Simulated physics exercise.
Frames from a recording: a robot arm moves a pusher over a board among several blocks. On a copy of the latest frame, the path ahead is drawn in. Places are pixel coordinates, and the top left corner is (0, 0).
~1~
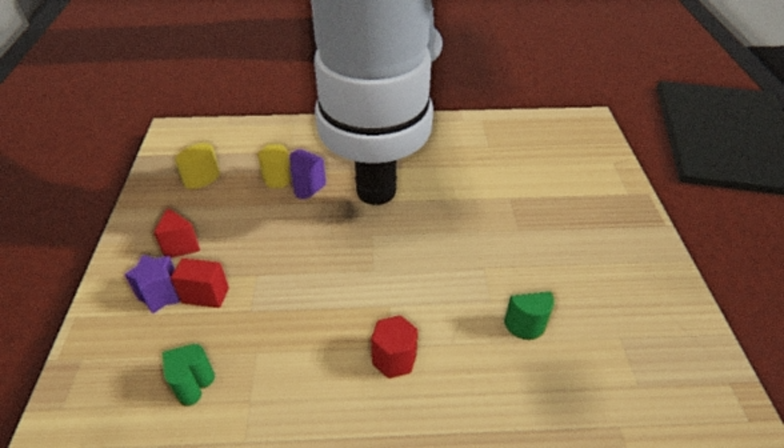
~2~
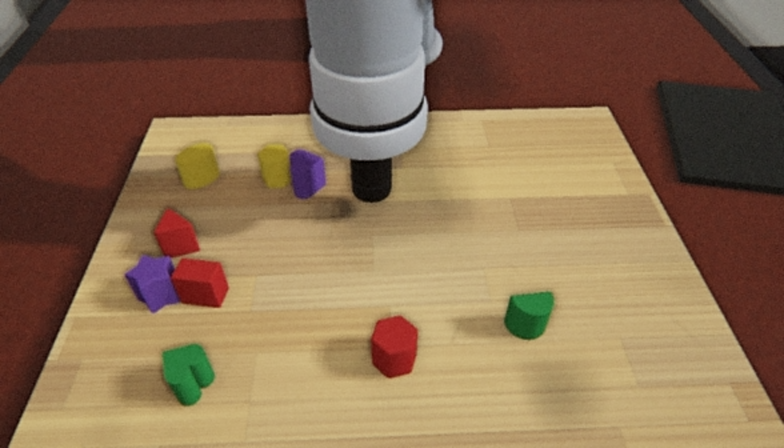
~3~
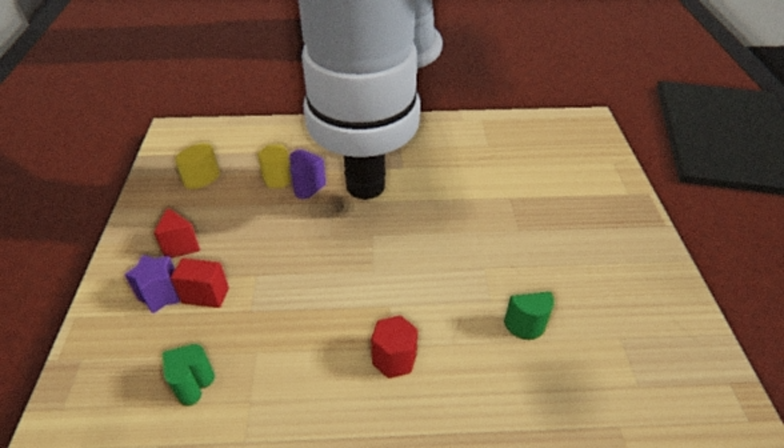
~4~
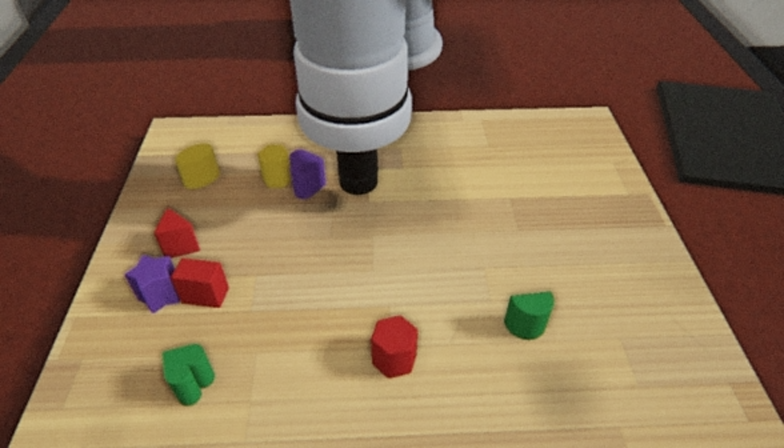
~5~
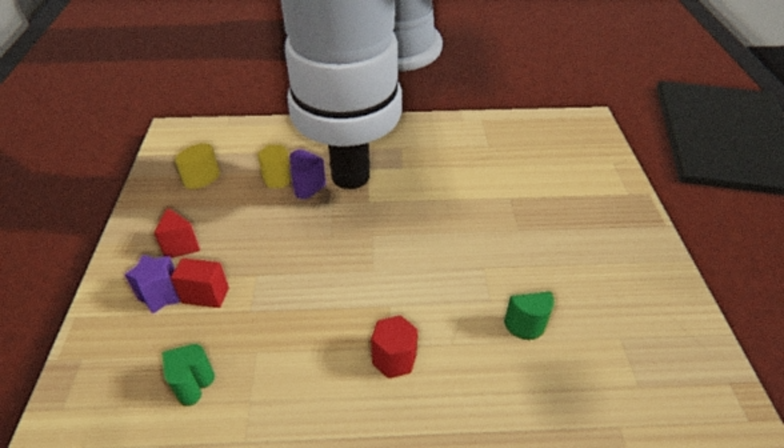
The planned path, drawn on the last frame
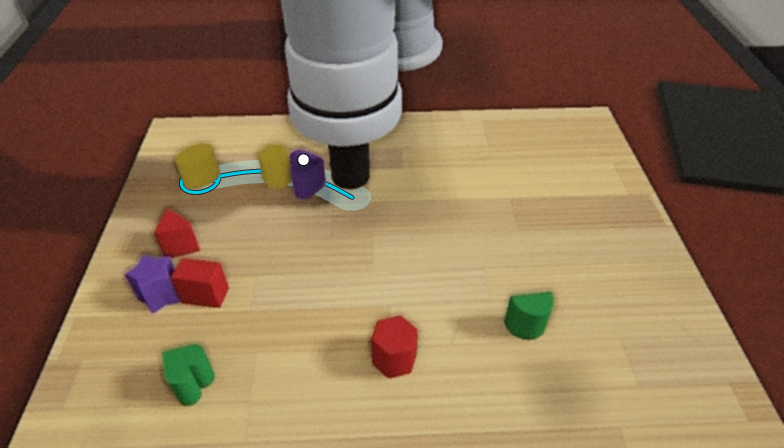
A light wooden board lies on a dark red surface, seen from above at an angle by a still camera. Yellow and purple blocks sit at the upper left, red and purple ones below them, a green one at the lower left, and red and green ones nearer the centre and right. A grey robot arm slides its black pusher slowly left and slightly back toward the upper purple block, while every block stays still.
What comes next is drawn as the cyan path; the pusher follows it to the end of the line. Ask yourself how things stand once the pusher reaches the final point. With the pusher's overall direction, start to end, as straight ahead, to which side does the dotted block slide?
The answer is left.
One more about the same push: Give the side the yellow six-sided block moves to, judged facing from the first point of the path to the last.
It moves over to the left.
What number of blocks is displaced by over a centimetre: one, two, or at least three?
Three or more blocks move more than 1 cm.
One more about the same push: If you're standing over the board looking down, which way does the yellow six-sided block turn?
From above, clockwise.
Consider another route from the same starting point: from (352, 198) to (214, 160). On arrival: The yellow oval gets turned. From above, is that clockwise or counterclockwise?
Counterclockwise rotation.
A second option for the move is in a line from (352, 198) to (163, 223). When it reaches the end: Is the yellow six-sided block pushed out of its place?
I expect so.
The drawn path runs from (352, 198) through (308, 177) and (256, 171) to (200, 180); the dot is on the purple heart-shaped block.
On the path given first. One third of the way, pusher (305, 157); yellow six-sided block (236, 153), turned 25° clockwise; purple heart-shaped block (270, 154), turned 55° anticlockwise.
Two thirds of the way, pusher (251, 152); yellow oval (180, 150); yellow six-sided block (202, 159), turned 95° clockwise; purple heart-shaped block (229, 164), turned 100° anticlockwise.
At the end, pusher (194, 161); yellow oval (160, 151); yellow six-sided block (167, 173), turned 80° clockwise; purple heart-shaped block (218, 170), turned 140° anticlockwise.
